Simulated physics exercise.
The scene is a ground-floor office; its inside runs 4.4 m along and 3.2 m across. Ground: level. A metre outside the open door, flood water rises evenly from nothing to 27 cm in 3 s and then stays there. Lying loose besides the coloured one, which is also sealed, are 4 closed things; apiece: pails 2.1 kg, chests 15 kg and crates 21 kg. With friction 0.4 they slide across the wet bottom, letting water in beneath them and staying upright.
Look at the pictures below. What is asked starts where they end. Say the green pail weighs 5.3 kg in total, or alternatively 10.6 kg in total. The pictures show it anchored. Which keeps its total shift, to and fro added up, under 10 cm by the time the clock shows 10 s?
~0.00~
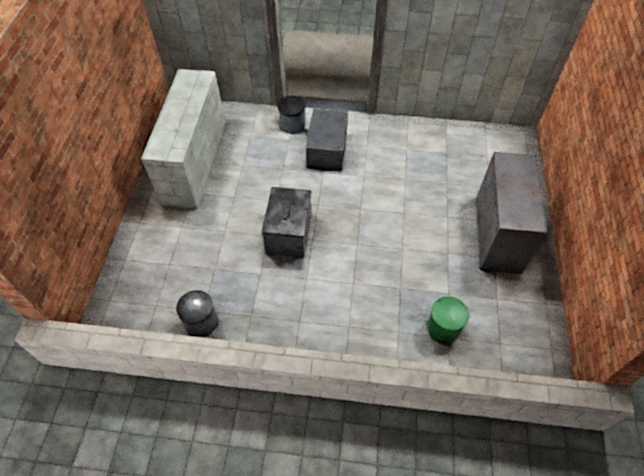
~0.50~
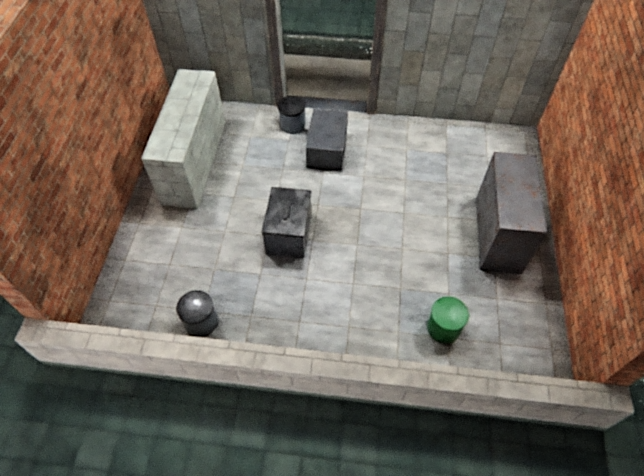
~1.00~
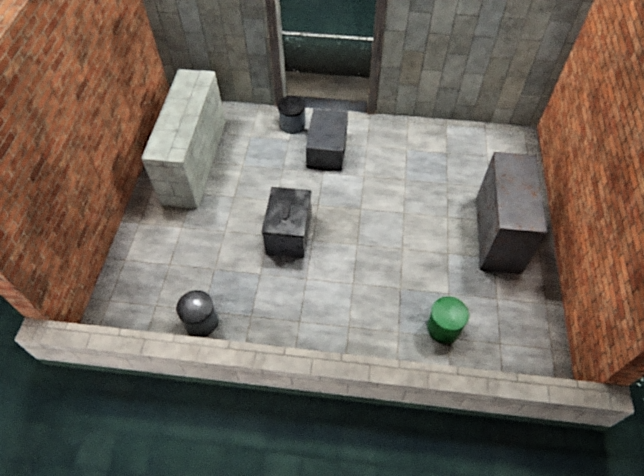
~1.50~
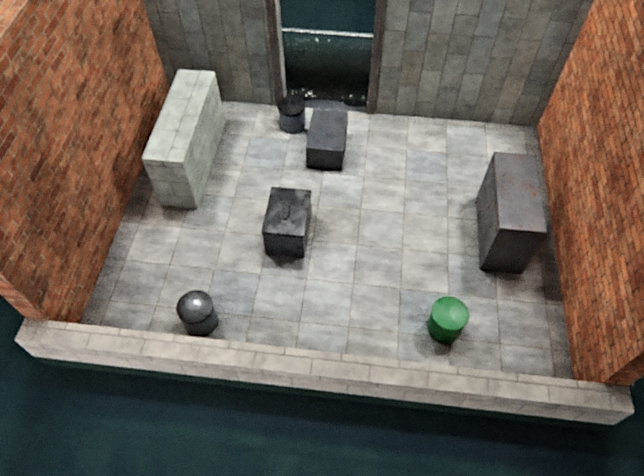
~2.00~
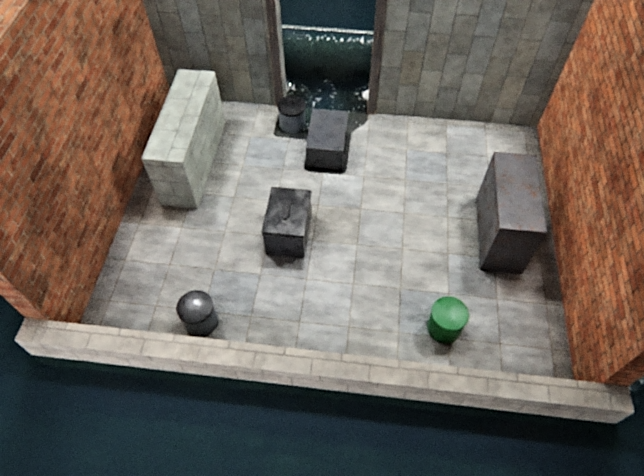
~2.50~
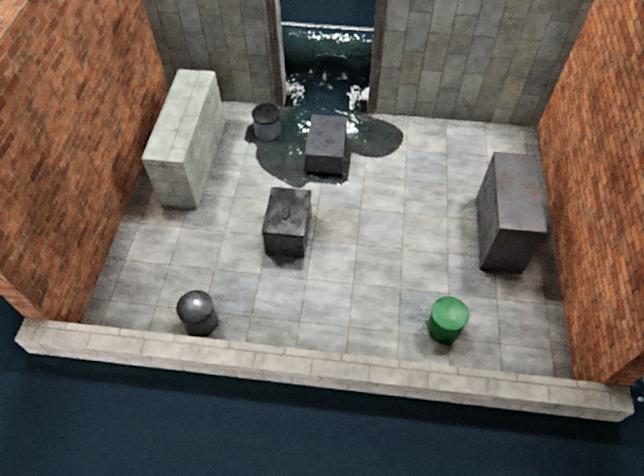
The heavier weight still falls short.
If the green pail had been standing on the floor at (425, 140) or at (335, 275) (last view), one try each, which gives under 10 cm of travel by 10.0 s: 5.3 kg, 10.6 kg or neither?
Going in order: Heavier weight required, neither weight works.
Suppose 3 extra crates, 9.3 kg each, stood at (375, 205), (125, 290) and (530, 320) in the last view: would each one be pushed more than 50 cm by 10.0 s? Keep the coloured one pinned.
In that order: Beyond it, beyond it, within it.
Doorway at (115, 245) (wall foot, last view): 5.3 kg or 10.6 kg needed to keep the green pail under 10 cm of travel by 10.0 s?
In that case neither weight holds it.
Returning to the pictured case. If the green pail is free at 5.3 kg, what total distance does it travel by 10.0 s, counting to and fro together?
I'd say roughly 400 centimetres in all.
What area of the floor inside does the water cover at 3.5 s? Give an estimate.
Flooded: Near 5.5 m2.
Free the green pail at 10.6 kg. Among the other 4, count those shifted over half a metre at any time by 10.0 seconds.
The answer here is 4.
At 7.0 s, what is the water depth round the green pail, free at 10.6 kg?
Something like 12 centimetres.
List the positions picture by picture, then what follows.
In the first frame, the green pail at (450, 313), on the bottom; 0.0 m2 under water; 0 of 5 have shifted.
In the second frame, the green pail at (450, 313), on the bottom; 0.0 m2 under water; 0 of 5 have shifted.
In the third frame, the green pail at (450, 313), on the bottom; 0.0 m2 under water; 0 of 5 have shifted.
In the fourth frame, the green pail at (450, 313), on the bottom; water covers 0.0 m2; 0 of 5 have shifted.
In the fifth frame, the green pail at (450, 313), on the bottom; water covers 0.3 m2; 0 of 5 have shifted.
In the sixth frame, the green pail at (450, 313) rests on the ground; water covers 1.1 m2; 2 of 5 have shifted.
After 3.5 s the green pail would be 0 cm from its start with 5.3 kg and 0 cm from its start with 10.6 kg; 0 cm of water round it then.
After 4.5 s the green pail would be 2 cm from its start with 5.3 kg and 0 cm from its start with 10.6 kg; 4 cm of water round it then.
After 7.0 s the green pail would be 34 cm from its start with 5.3 kg and 10 cm from its start with 10.6 kg; 12 cm of water round it then.
After 10.0 s the green pail would be 251 cm from its start with 5.3 kg and 136 cm from its start with 10.6 kg; 9 cm of water round it then.
